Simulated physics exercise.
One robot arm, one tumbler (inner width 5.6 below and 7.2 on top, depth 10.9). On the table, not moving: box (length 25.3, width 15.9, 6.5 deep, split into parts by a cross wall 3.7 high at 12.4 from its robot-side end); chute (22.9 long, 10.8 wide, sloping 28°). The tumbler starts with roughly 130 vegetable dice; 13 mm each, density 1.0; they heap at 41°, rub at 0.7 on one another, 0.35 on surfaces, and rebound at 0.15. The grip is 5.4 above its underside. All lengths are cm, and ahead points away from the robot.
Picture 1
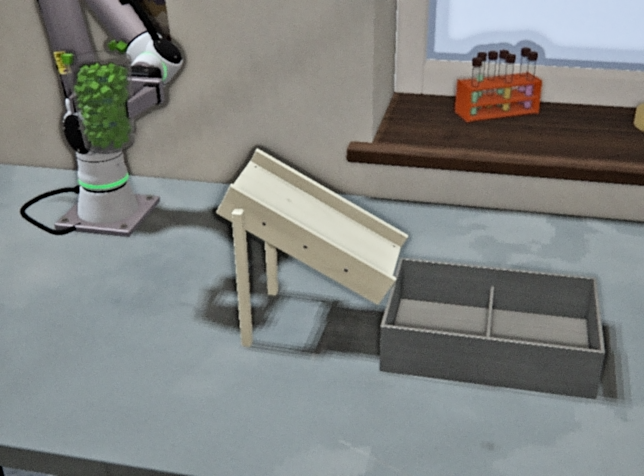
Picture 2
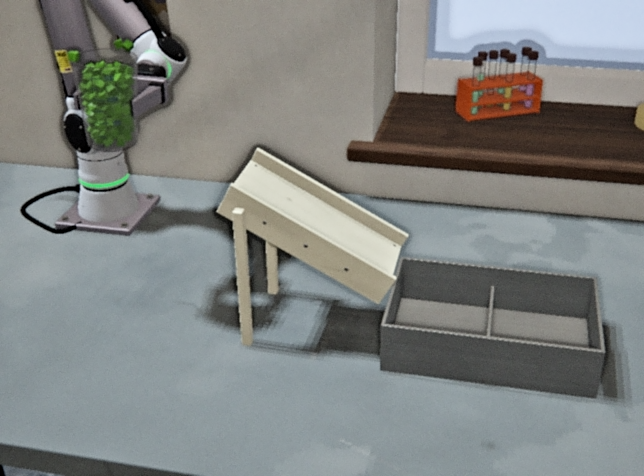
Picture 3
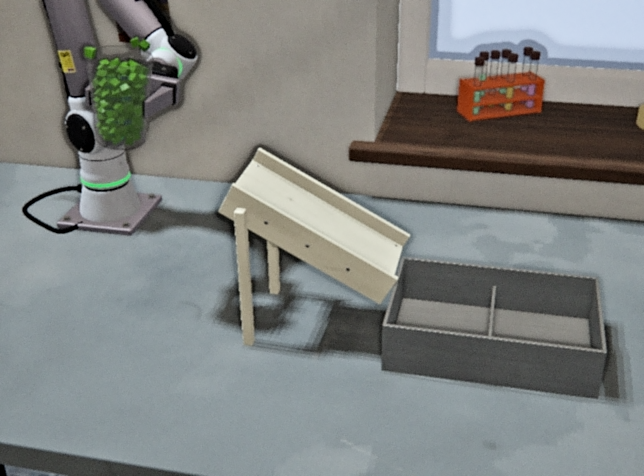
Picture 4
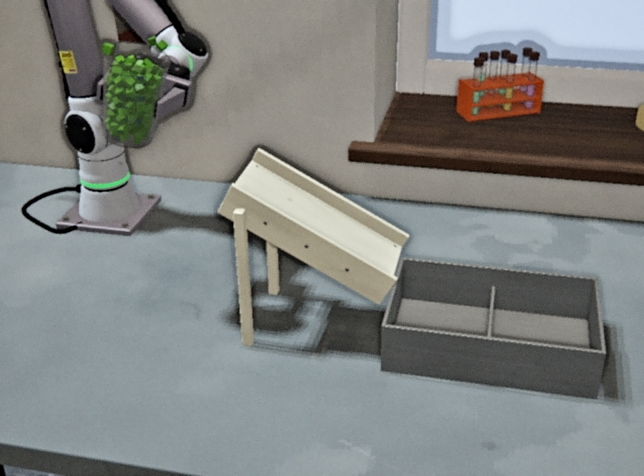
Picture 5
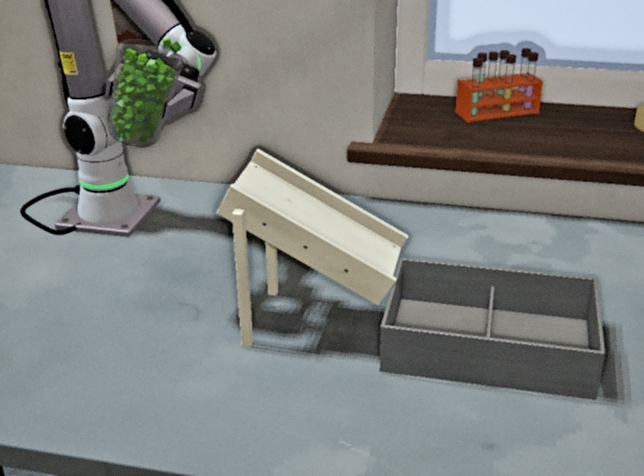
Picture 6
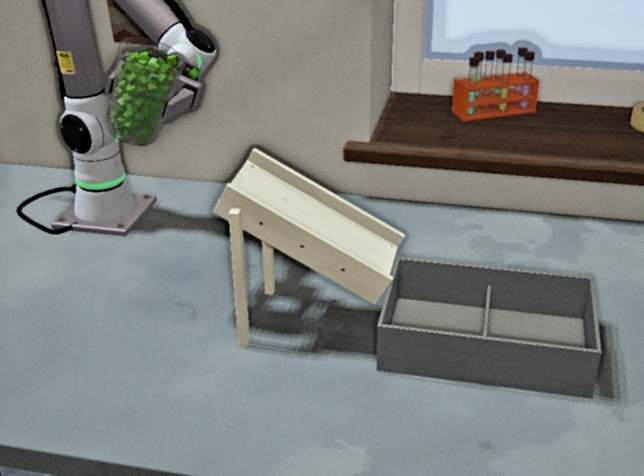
A robot arm moves a heap of green cubes slightly right while gradually tilting it.
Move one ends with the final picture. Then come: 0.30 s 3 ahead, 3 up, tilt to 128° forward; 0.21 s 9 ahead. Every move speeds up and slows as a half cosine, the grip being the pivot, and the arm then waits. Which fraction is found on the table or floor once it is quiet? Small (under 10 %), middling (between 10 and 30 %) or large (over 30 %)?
Share on the table or floor: Middling (between 10 and 30 %).
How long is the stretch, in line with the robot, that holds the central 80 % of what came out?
Roughly 32 cm.
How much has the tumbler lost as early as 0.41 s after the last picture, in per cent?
Some 35 per cent.
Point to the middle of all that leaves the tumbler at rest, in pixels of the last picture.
Near (454, 332).
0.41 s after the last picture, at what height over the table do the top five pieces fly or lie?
About 36 cm.
Then, 0.20 s after the last picture, tilted 103° forward, highest piece 36 above the table; 129 in the tumbler, 1 on the table or floor.
Then, 0.41 s after the last picture, tilted 128° forward, highest piece 36 above the table; 85 in the tumbler, 2 on the table or floor, 43 on the chute or in flight.
Then, 0.71 s after the last picture, tilted 128° forward, highest piece 17 above the table; 76 in the robot-side part, 26 on the table or floor, 28 on the chute or in flight.
Then, 1.76 s after the last picture, tilted 128° forward, highest piece 4 above the table; 103 in the robot-side part, 26 on the table or floor, 1 in the far-side part.
Final count, 103 in the robot-side part, 26 on the table or floor, 1 in the far-side part. That is 20 % on the table or floor.
